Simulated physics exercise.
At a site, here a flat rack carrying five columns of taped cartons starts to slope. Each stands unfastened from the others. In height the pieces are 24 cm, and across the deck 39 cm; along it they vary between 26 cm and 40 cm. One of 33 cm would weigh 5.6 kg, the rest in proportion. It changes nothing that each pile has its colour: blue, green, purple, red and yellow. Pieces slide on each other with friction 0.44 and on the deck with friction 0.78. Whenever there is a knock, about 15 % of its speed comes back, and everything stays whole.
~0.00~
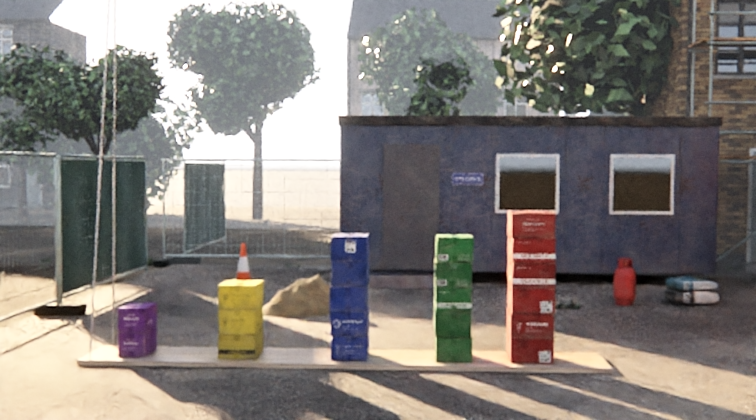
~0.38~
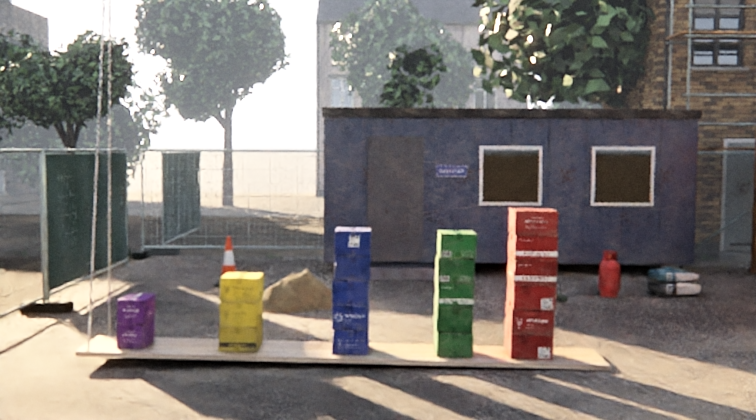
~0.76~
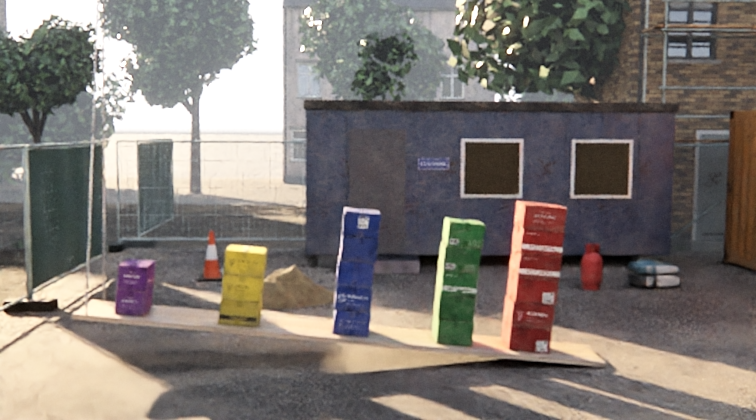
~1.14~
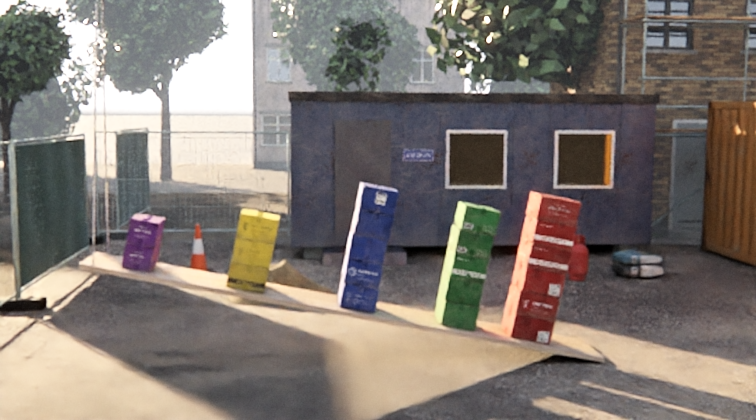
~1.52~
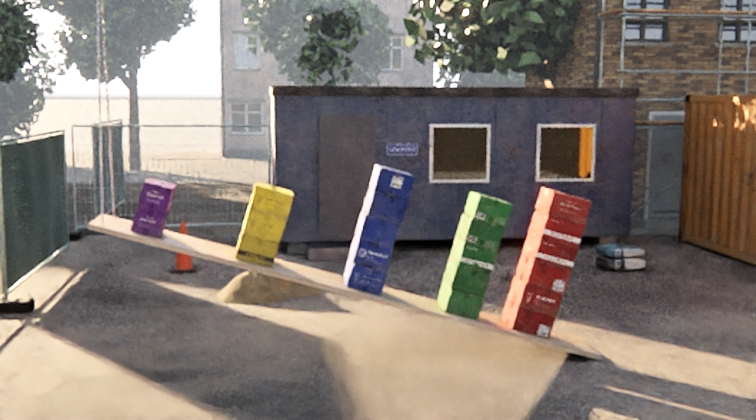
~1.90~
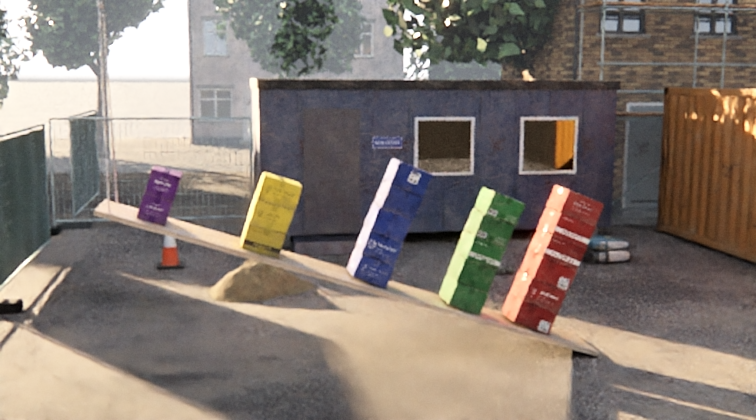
A flat deck carrying five separate columns of cartons, purple, yellow, blue, green and red, lies almost level in a fenced yard beside a blue cabin. Its left end rises steadily, sloping the deck down to the right, and the columns lean rightward with it, the blue and red ones finally tilting slightly further.
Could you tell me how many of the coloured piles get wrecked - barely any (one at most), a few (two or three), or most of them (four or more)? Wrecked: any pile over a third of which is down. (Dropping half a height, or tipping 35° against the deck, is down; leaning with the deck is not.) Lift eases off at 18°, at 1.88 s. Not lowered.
A few - two or three.
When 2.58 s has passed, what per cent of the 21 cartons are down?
75 %.
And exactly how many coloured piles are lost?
The total comes to 3.
By 2.26 s, slope 18°; none of the 21 cartons down, 16 disturbed; top blue carton tilted 23°; top red carton tilted 20°.
By 2.58 s, slope 18°; 16 of the 21 cartons down; top blue carton on its side; top red carton tilted 53°, 41 cm lower.
By 3.10 s, slope 18°; 16 of the 21 cartons down; top green carton upside down; top red carton upside down.
When it is over (4.8 s), slope 18°; 16 of the 21 cartons down; top blue carton on its side; top red carton tilted 18°, 61 cm lower. Wrecked, blue, green and red. In pixels of the last frame, middles, top blue carton near (563, 284).
